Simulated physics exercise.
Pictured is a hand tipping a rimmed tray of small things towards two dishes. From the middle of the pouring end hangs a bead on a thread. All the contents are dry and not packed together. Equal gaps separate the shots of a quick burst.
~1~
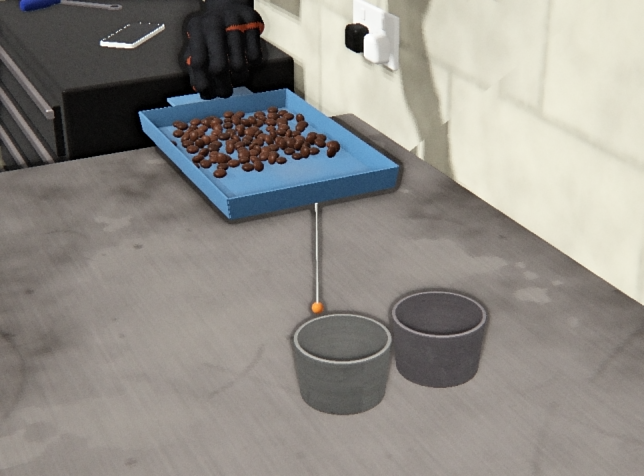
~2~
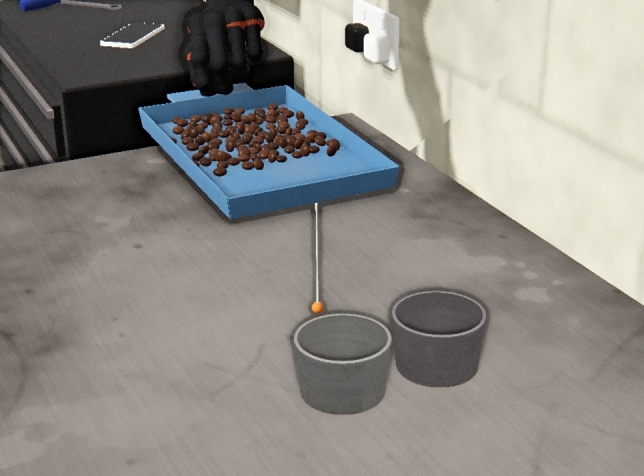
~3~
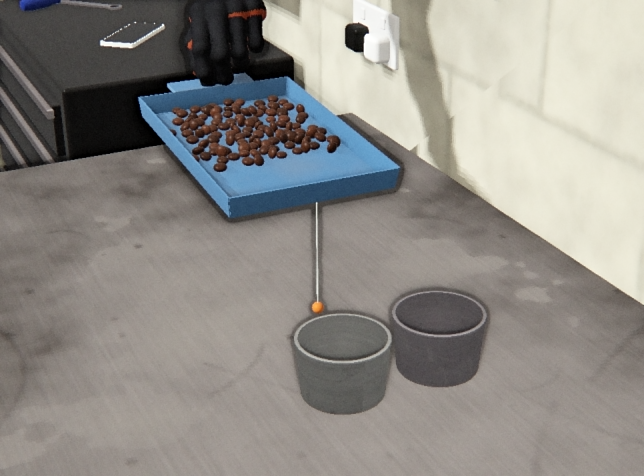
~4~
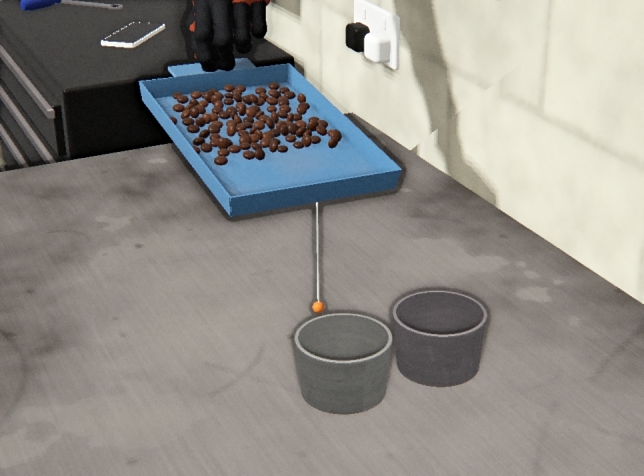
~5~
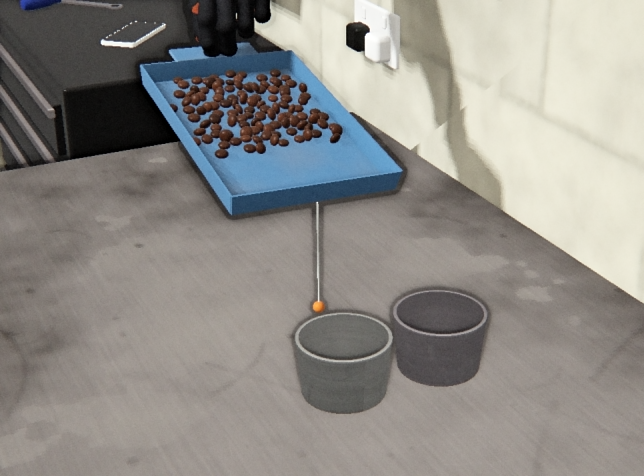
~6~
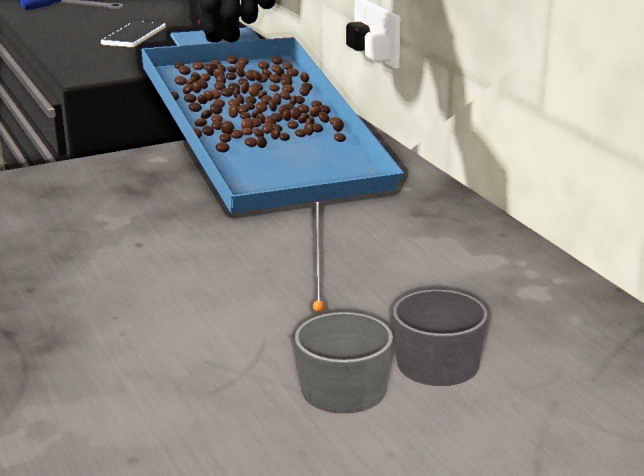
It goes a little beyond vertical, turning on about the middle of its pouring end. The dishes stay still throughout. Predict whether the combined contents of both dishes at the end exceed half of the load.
The combined contents exceed half.
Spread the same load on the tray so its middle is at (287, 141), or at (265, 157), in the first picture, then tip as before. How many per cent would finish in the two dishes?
You'd see roughly 70 per cent first and roughly 60 per cent second.
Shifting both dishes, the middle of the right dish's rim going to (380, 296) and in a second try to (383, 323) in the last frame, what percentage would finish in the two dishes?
About 10 per cent first, then about 70 per cent.
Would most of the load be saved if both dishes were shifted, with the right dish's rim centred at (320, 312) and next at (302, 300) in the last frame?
For the two tries in order: Not as much as half, not as much as half.
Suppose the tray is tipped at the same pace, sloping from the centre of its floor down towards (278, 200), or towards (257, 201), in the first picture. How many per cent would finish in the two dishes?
First case about 20 percent; second case about 0 percent.
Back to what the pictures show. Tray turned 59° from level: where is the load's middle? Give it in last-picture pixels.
Look about (351, 171) in the last picture.
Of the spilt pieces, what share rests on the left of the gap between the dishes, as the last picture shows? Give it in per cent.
Roughly 50 percent.
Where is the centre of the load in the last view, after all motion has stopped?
Centre at rest: Close to (373, 378).
Shortly afterwards, tray tipped steeply; all but a few on the tray; a little in the air.
Next, tray tipped right over; near two thirds on the tray; a little in the left dish; a little in the right dish; a little outside both; only a few in the air.
Some moments later, tray tipped past a quarter turn; near a third in the left dish; near a quarter in the right dish; near a third outside both.
In the end, tray tipped past a quarter turn; near a third in the left dish; near a quarter in the right dish; near a third outside both.
